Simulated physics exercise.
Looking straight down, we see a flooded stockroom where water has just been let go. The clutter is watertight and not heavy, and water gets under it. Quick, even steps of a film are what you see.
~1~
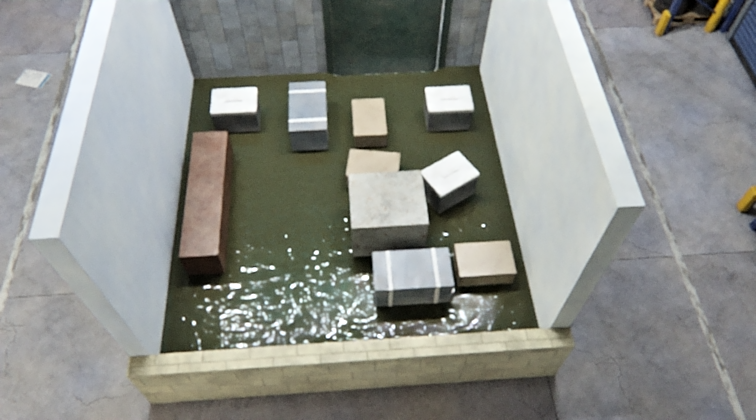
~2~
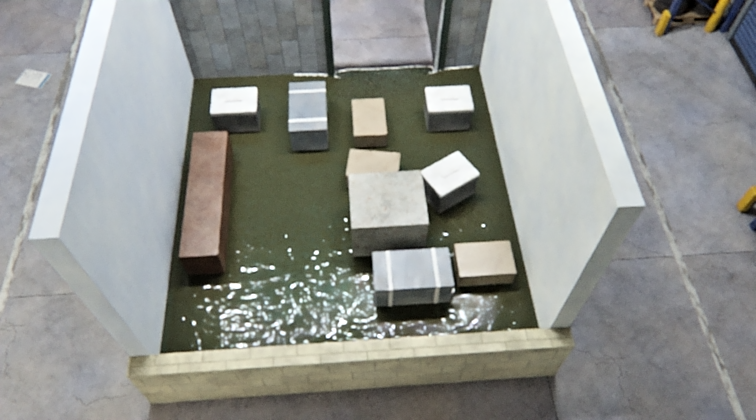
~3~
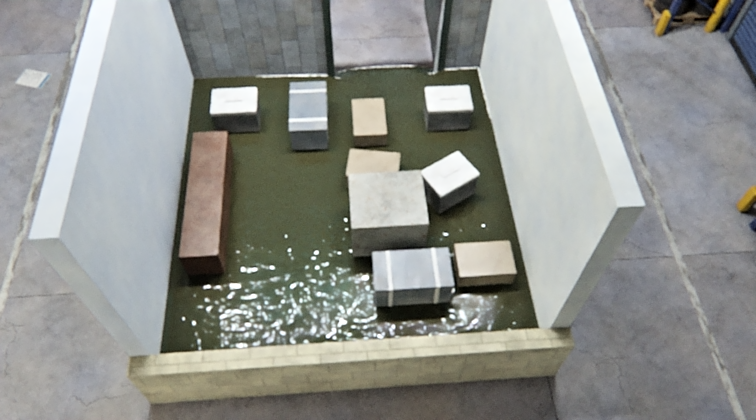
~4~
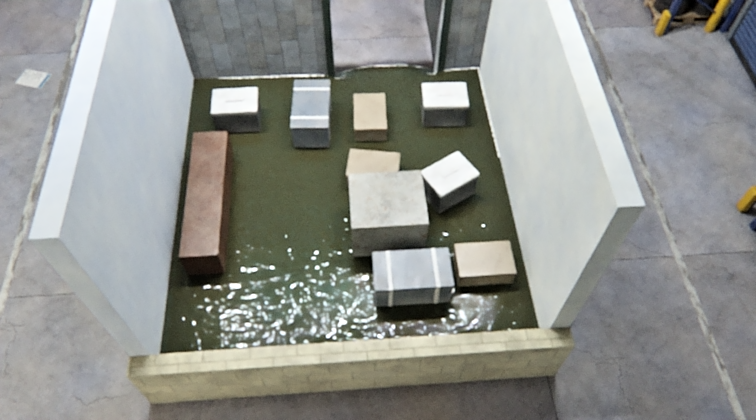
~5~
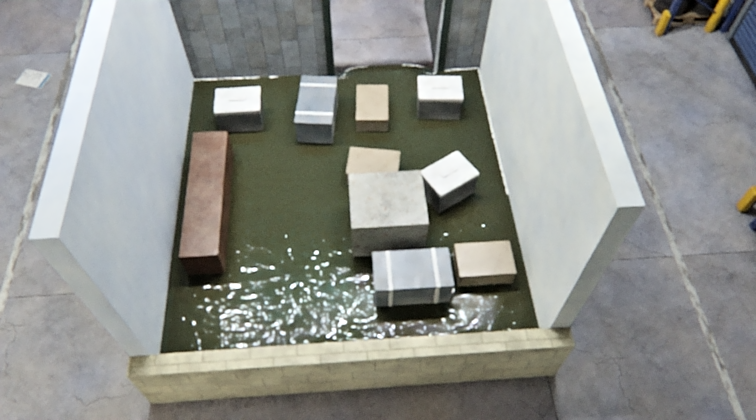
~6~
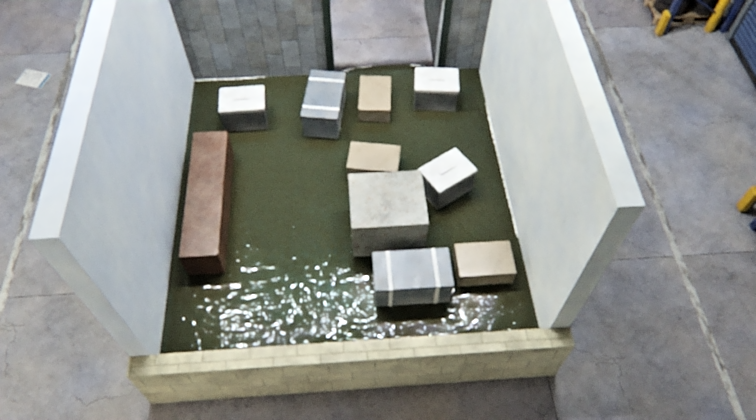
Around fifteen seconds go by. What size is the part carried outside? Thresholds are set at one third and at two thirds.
The outcome is high, two thirds or over.
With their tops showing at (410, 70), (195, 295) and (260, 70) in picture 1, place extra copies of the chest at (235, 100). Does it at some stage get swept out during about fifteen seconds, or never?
Copy by copy, in the order given: Swept away, not carried off, swept away.
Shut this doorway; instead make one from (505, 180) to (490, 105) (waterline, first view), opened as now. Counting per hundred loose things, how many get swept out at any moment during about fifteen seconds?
Fraction out: Near 90 %.
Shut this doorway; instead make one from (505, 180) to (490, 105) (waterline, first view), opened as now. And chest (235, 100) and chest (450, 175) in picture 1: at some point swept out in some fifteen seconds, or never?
First one: Never leaves; second one: Leaves the room.
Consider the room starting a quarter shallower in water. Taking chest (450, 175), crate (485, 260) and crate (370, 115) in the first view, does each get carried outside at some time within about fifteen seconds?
Per object: Exited / remained / exited.
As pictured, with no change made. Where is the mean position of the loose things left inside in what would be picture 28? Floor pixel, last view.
Centre estimate: Around (452, 219).
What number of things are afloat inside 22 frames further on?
That comes out at 2.
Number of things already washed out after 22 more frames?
6 in all.
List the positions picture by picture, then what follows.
A crate at (369, 117), afloat; a chest at (449, 98), afloat; 0 of 8 have shifted, in the first frame.
A crate at (369, 117) floats; a chest at (449, 98) floats; 0 of 8 have shifted, in the second frame.
A crate at (369, 116) floats; a chest at (449, 98), afloat; 0 of 8 have shifted, in the third frame.
A crate at (370, 111) floats, close to its start; a chest at (445, 94) floats, close to its start; 3 of 8 have shifted, in the fourth frame.
A crate at (372, 102), afloat, close to its start; a chest at (440, 87), afloat, close to its start; 3 of 8 have shifted, in the fifth frame.
A crate at (375, 93) floats, a stride from its start; a chest at (437, 79) floats, a stride from its start; 6 of 8 have shifted, in the sixth frame.
A moment on, 0 of 8 are out; 8 afloat.
Next, 3 of 8 are out; 5 afloat.
Later, 6 of 8 are out; 2 afloat.
In the end, 6 of 8 are out; 2 afloat.
